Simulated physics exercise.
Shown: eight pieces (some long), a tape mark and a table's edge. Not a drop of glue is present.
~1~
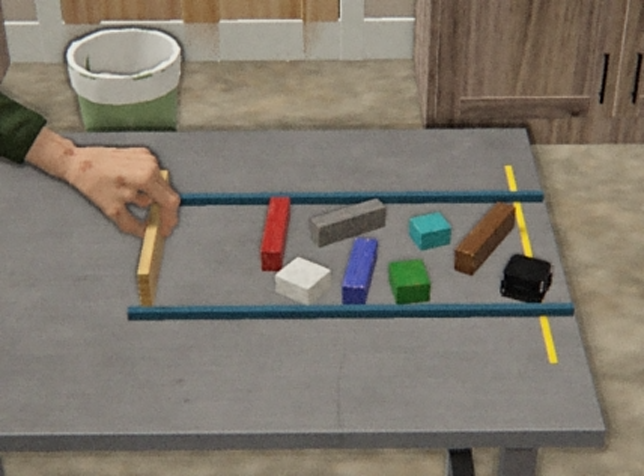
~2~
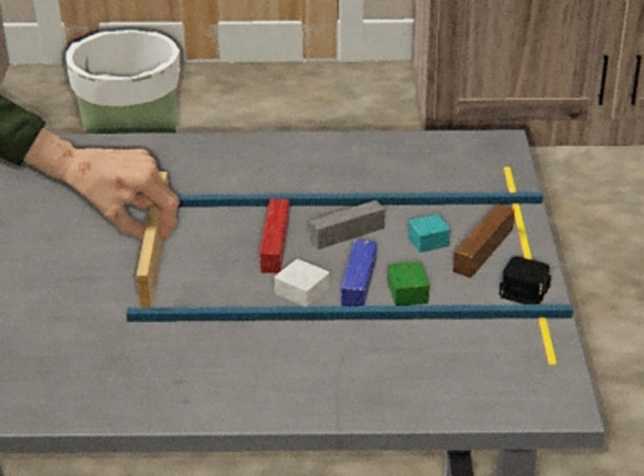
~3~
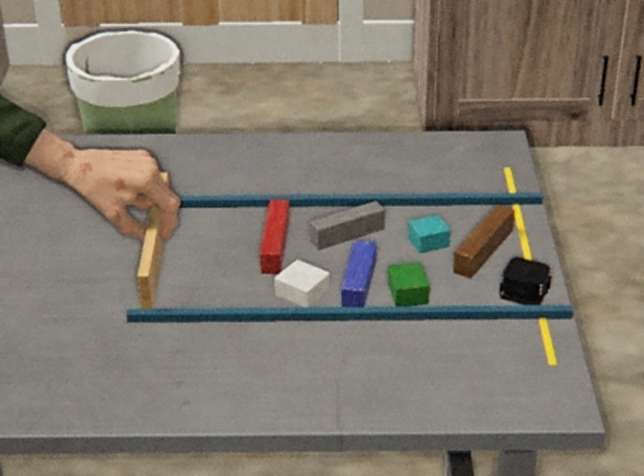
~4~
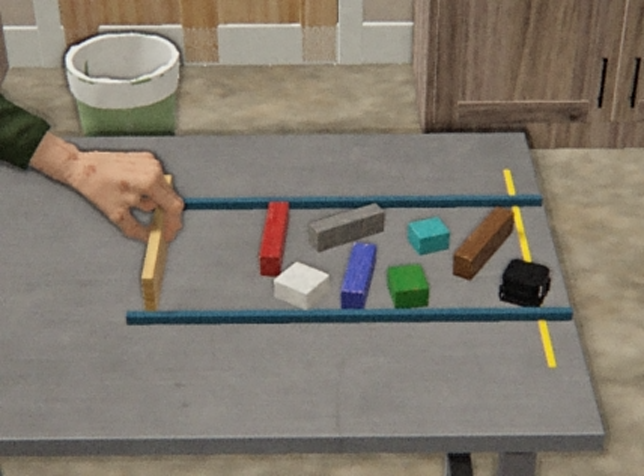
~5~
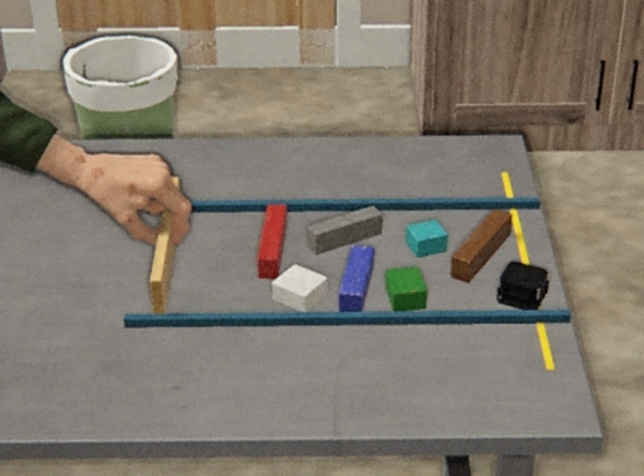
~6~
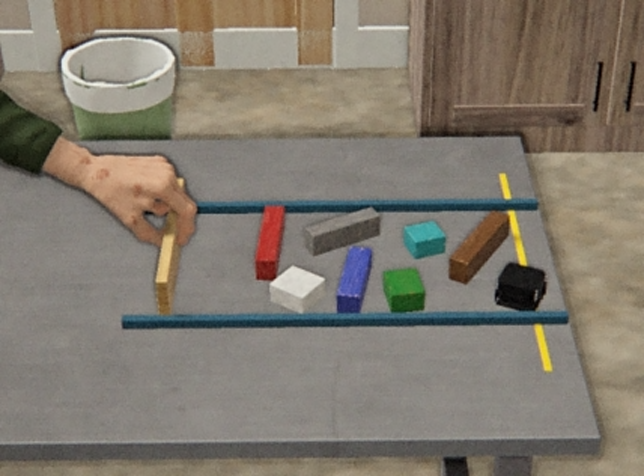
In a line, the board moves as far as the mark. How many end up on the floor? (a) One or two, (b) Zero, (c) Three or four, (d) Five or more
Five or more.
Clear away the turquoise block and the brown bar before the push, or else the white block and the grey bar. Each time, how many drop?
3, then 4.
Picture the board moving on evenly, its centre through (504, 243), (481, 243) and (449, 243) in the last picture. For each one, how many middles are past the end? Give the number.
Respectively 5, 3 and 1.
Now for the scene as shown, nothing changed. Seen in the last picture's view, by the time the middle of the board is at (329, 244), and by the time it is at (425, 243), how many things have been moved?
Tally: First 5; then 8.
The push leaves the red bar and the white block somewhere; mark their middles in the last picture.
Middles: Around (530, 239) and around (551, 281).
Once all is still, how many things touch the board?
2 end up touching it.
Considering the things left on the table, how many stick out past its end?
I make it 2.
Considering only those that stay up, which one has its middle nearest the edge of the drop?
The grey bar finishes closest.
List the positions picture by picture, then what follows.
In the first frame, black case (527, 280); brown bar (485, 238); turquoise block (430, 231); board (156, 238); tape (529, 254).
In the second frame, brown bar (484, 240); white block (302, 283).
In the third frame, turquoise block (429, 234); grey bar (348, 225).
In the fourth frame, black case (525, 284); blue bar (359, 276).
In the fifth frame, brown bar (482, 245); green block (406, 289).
In the sixth frame, black case (521, 288); brown bar (480, 247); turquoise block (425, 240); board (172, 246); tape (523, 262).
Early on, none off yet; black case at rest near (521, 288); brown bar at rest near (480, 247); turquoise block at rest near (425, 240).
A while later, none off yet; black case at rest near (521, 288); brown bar at rest near (481, 247); turquoise block travelled a little near (442, 239).
Further along, one off so far; black case on its side near (600, 354); brown bar travelled about its own width near (548, 244); turquoise block travelled well along near (520, 233).
Finally, the number that fall off is five or more; lost, blue bar, green block, turquoise block, brown bar and black case.
